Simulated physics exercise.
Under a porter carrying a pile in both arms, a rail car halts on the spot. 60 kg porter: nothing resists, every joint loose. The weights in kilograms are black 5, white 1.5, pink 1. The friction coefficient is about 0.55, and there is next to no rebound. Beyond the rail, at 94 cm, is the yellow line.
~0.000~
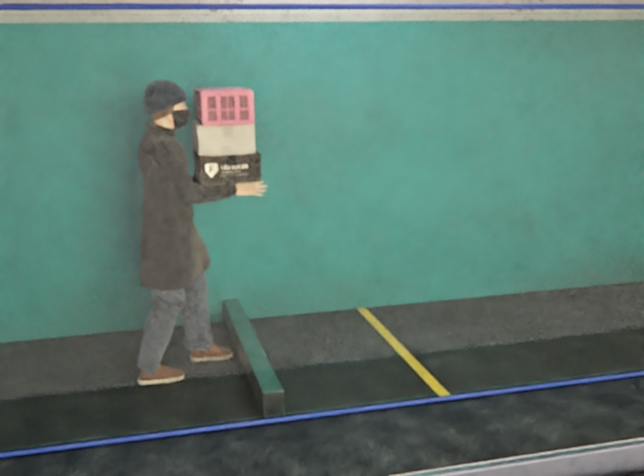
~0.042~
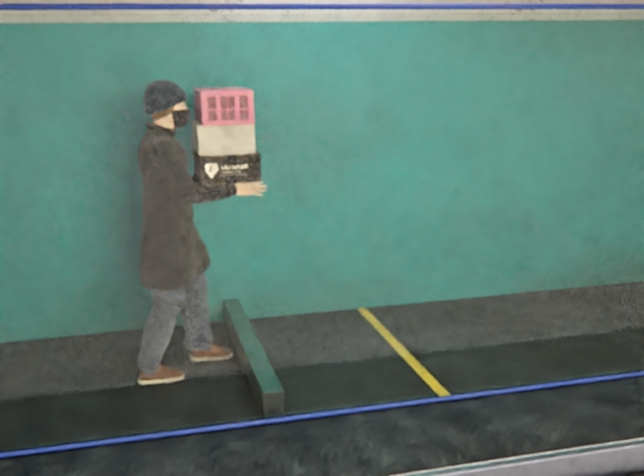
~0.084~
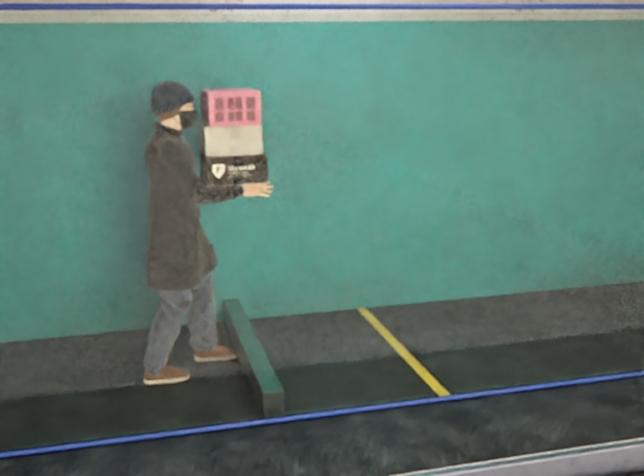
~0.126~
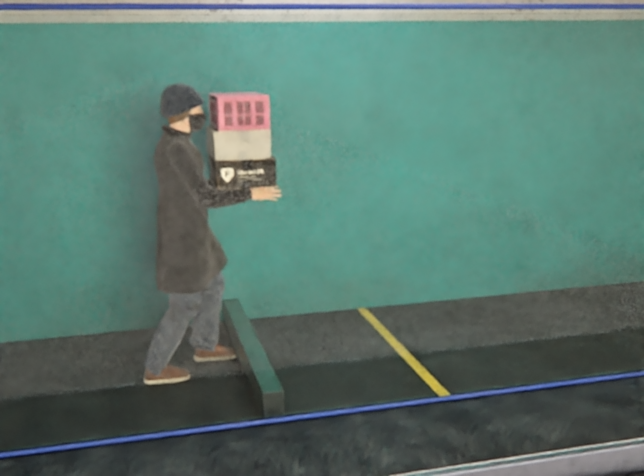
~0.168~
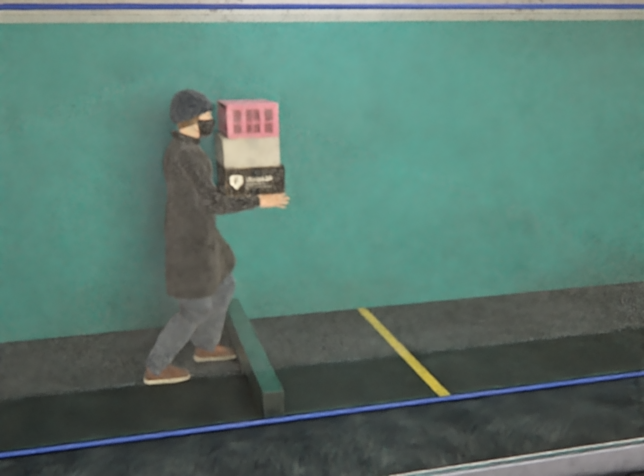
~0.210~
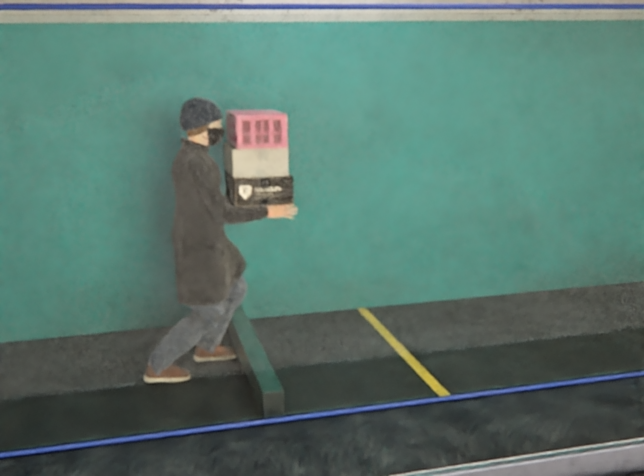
A porter holding a stack of boxes leans to the right, knees bending and feet planted.
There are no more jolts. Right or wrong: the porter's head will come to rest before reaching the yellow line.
Right.
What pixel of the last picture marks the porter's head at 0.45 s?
Roughly (266, 199).
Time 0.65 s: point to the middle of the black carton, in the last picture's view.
At that moment it is roughly at (308, 321).
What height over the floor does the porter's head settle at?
15 cm.
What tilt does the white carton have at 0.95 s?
Roughly 120° from upright.
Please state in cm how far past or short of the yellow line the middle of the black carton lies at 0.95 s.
It is roughly 45 cm short of the mark.
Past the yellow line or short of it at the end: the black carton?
Result: Black carton not over it.
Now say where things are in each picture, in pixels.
In the first picture, porter's head (162, 119), pink crate (223, 106), yellow line (426, 376).
In the second picture, porter's head (162, 119), pink crate (223, 106).
In the third picture, porter's head (169, 119), pink crate (230, 107).
In the fourth picture, porter's head (178, 122), pink crate (238, 111).
In the fifth picture, porter's head (187, 127), pink crate (247, 118).
In the sixth picture, porter's head (197, 135), pink crate (256, 128), yellow line (426, 376). Everything loose set off at about 1.1 m/s.
After 0.45 s the porter's head is 76 cm short of the yellow line, near (266, 199) in the last picture's view; the pink crate 50 cm short of the yellow line, tilted 25°.
After 0.65 s the porter's head is 47 cm short of the yellow line, near (315, 286) in the last picture's view; the pink crate 7 cm past the yellow line, tilted 90°.
After 0.95 s the porter's head is 36 cm short of the yellow line, near (330, 268) in the last picture's view; the pink crate 43 cm past the yellow line, tilted 90°.
When all is still (2.9 s), black carton stops short of the yellow line; white carton crosses the yellow line; pink crate crosses the yellow line; porter's head stops short of the yellow line.
